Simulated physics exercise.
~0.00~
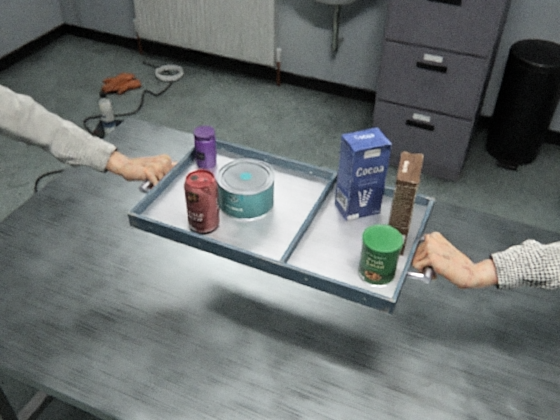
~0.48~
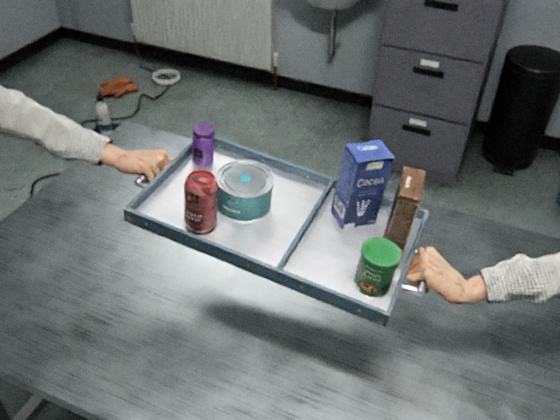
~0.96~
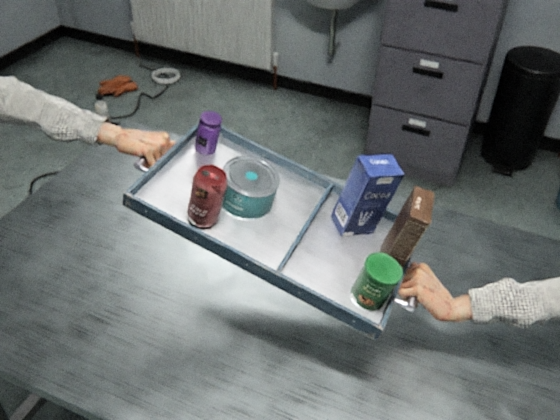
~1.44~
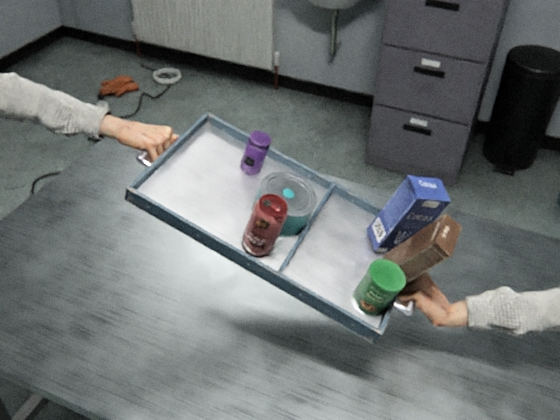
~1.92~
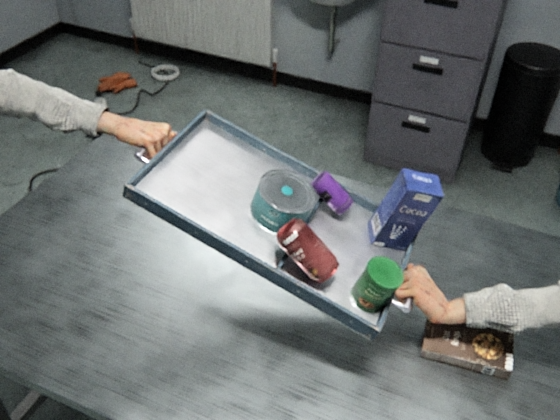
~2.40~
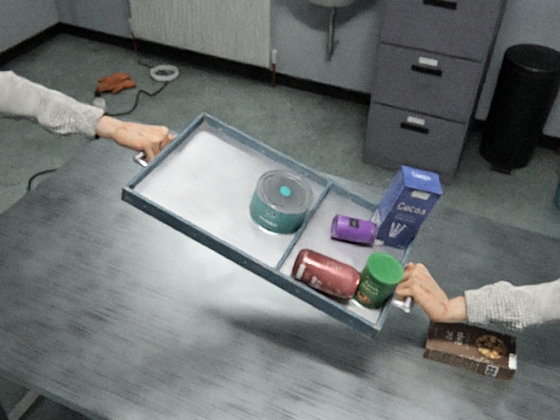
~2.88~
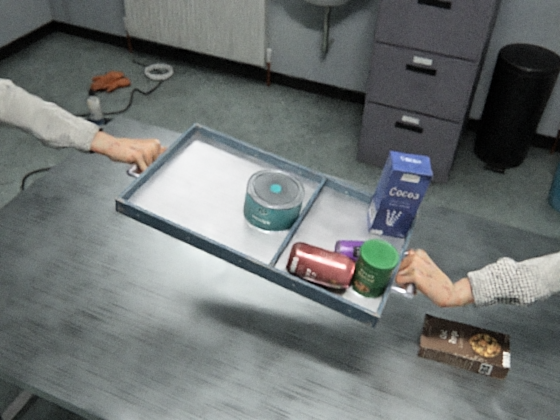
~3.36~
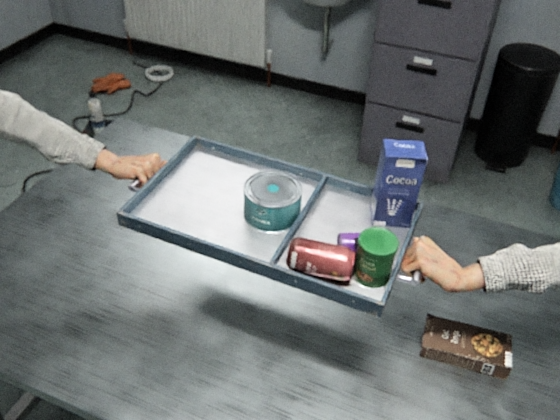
A brown packet tipped over the edge of a tray and landed on the table as two hands tilted it down to the right; the red can and purple shaker slid and toppled beside the green tin, and the tray was brought back nearly level.
